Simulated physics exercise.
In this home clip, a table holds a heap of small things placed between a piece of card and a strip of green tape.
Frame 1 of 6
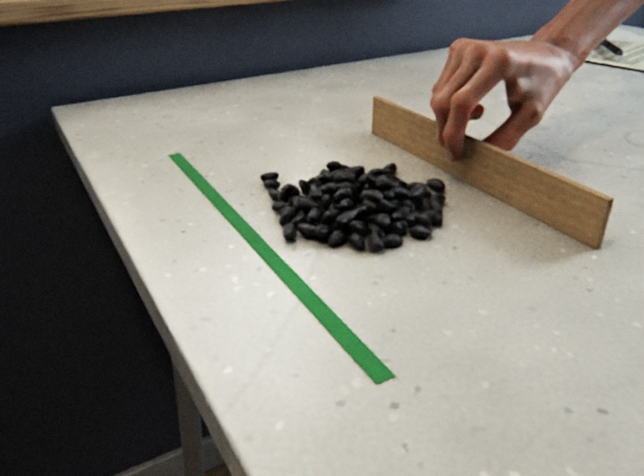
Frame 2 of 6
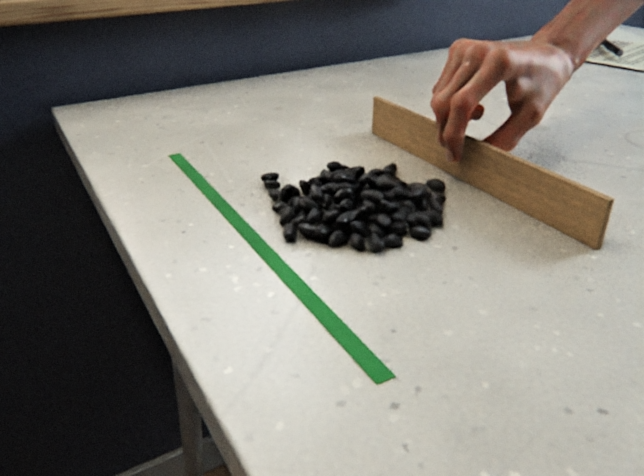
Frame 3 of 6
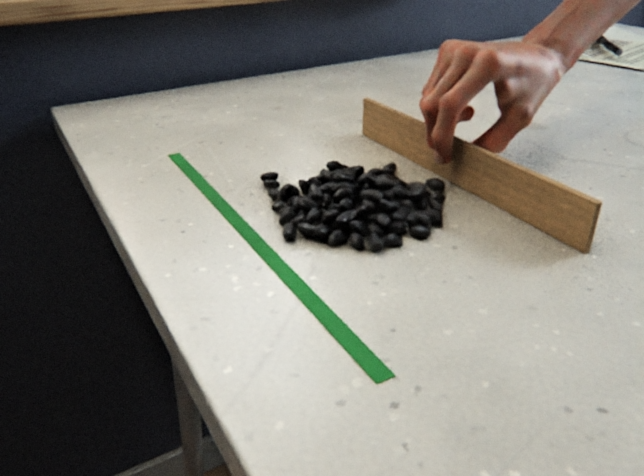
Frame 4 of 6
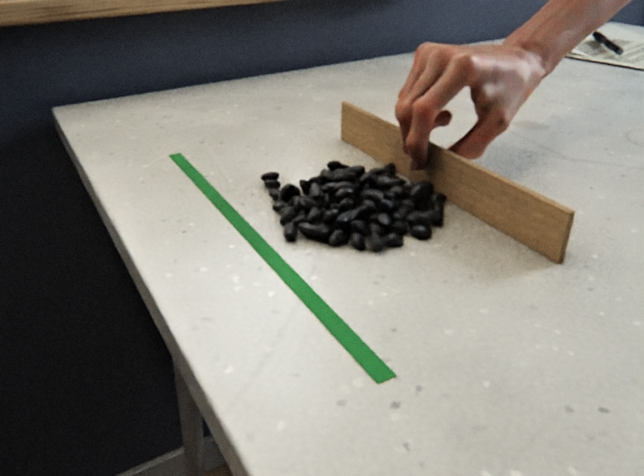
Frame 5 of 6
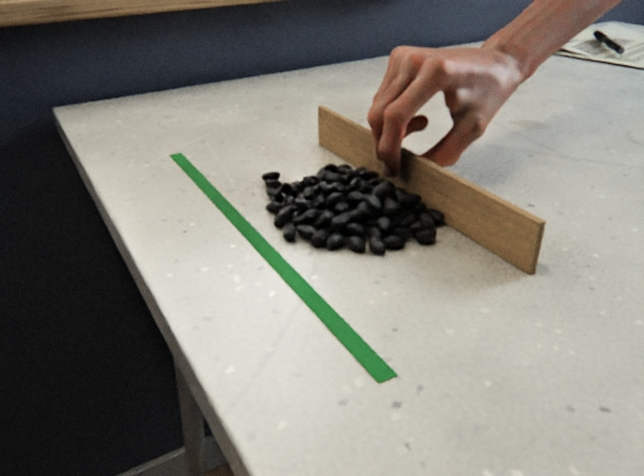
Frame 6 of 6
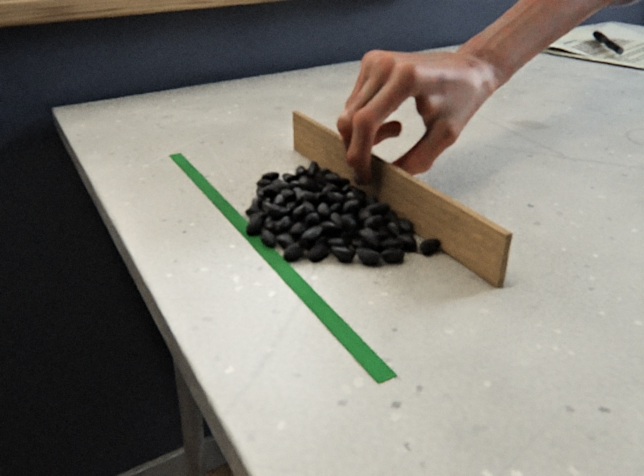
A hand reaches in from the upper right over a pale speckled table, seen from above at an angle in a home with a dark blue wall. It grips an upright light-brown strip, with a heap of black beans left of it and a green tape line near the table's left edge. The hand slides the strip left, pushing the beans onto the tape's edge, while the camera stays still.
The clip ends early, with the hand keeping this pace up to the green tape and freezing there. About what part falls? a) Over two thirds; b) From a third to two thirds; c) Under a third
Under a third (c).
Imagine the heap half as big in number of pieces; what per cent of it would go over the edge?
It would be roughly 0 percent.
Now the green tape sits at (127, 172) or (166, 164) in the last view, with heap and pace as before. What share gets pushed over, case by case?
First try close to 80 percent, second try close to 30 percent.
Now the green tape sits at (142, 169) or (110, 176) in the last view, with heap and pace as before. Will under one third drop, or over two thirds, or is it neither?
The first position gives the middle third, the second gives above two thirds.
Shortly afterwards, piece of card still moving, near (308, 174); heap all on the table, its front near (201, 254).
Next, piece of card stopped at the green tape; heap a little over the edge.
In the end, piece of card stopped at the green tape; heap a little over the edge.
